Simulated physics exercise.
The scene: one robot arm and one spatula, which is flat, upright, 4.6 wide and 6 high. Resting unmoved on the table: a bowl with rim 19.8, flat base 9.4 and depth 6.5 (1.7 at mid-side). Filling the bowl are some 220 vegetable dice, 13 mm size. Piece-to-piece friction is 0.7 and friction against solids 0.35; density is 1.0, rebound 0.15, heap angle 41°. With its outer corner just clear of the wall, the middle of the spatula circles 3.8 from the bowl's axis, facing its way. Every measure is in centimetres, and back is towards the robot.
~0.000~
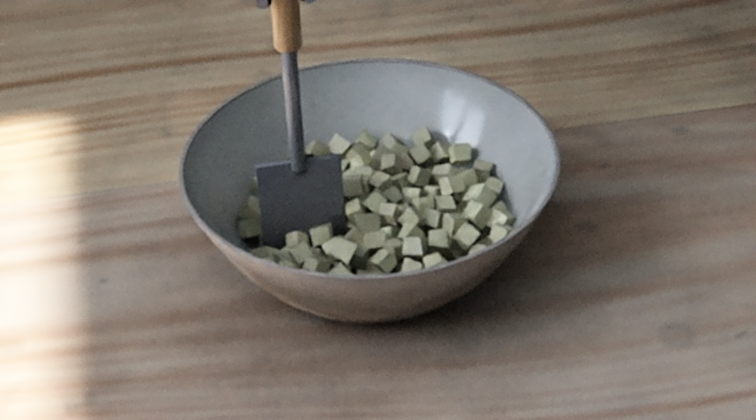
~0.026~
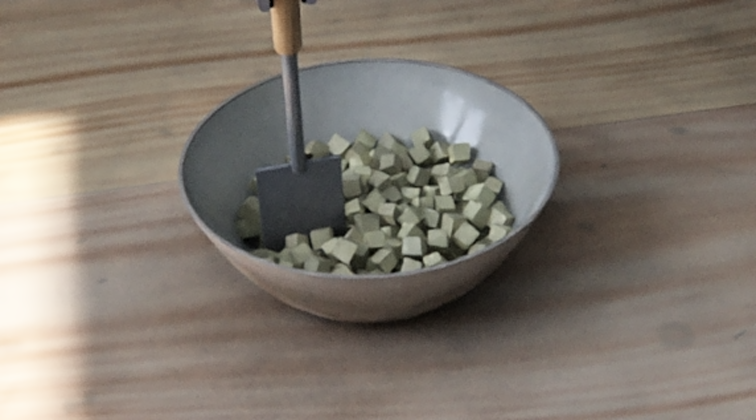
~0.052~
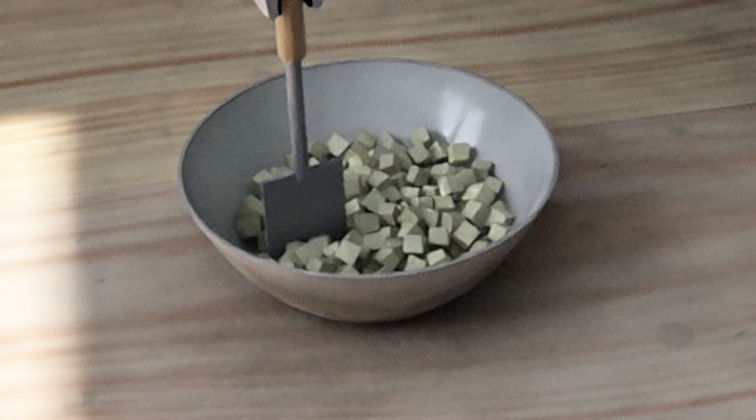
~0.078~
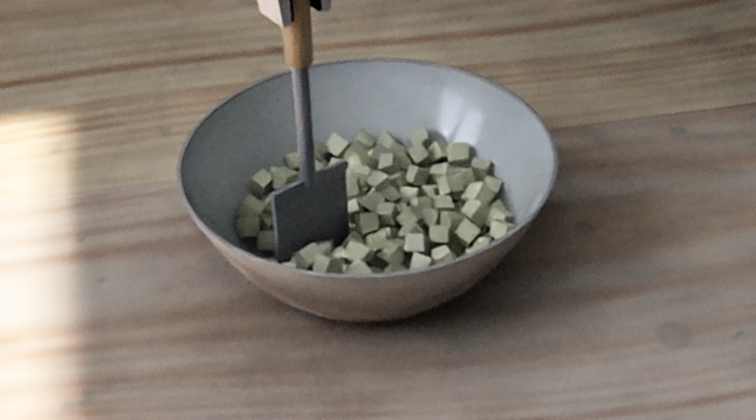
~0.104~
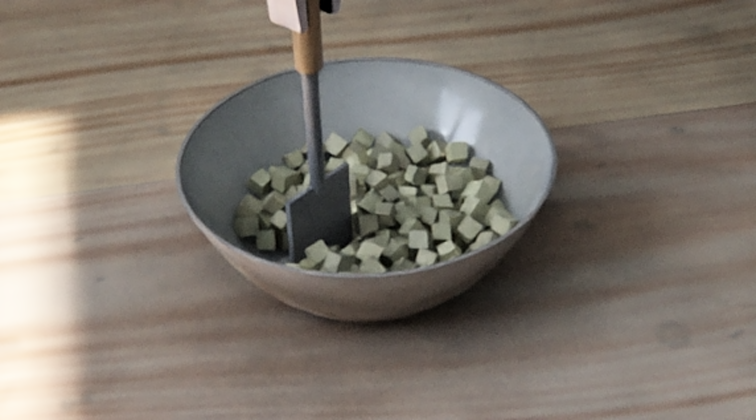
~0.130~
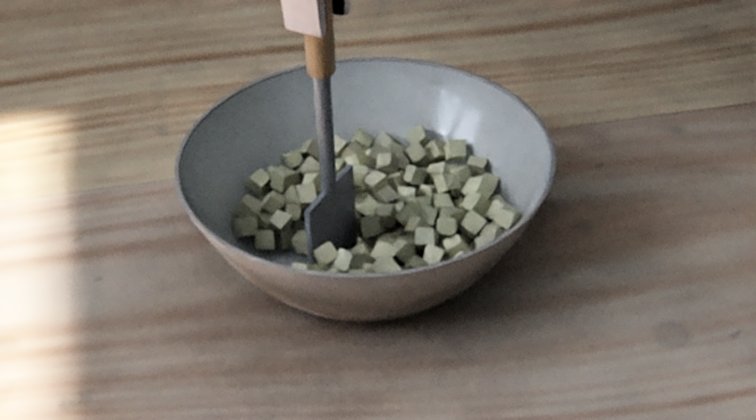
A flat grey spatula with a wooden handle swept slowly through pale green cubes in a bowl, moving a little to the right and turning nearly edge-on, while the bowl stayed still on the table.
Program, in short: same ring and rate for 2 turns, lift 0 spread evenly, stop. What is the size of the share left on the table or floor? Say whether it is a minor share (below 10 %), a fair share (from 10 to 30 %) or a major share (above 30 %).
A fair share.
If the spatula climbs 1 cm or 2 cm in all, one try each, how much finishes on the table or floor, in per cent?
It comes to about 15 per cent and about 5 per cent.
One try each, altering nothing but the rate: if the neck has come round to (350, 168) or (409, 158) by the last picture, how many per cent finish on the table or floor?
About 25 % for one try and about 45 % for the other, in order.
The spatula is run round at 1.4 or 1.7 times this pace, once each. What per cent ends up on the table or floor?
Some 25 and 30 per cent.
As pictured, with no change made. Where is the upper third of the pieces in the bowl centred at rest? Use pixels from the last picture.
Centre, approx.: (298, 260).
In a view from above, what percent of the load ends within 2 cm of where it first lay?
Result: Close to 5 per cent of the load.
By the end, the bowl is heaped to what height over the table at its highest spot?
7.0 cm or so.
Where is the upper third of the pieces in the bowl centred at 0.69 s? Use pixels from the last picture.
About pixel (237, 171).
After 0.69 s, 315° round, highest piece 8 above the table; 212 in the bowl, 9 on the table or floor, 2 in flight or on the tool.
After 1.26 s, 219° round, highest piece 7 above the table; 190 in the bowl, 30 on the table or floor, 3 in flight or on the tool.
After 1.74 s, 0° round, highest piece 7 above the table; 178 in the bowl, 45 on the table or floor.
After 2.44 s, 0° round, highest piece 7 above the table; 178 in the bowl, 45 on the table or floor.
At rest, 178 in the bowl, 45 on the table or floor. That is 20 % on the table or floor.
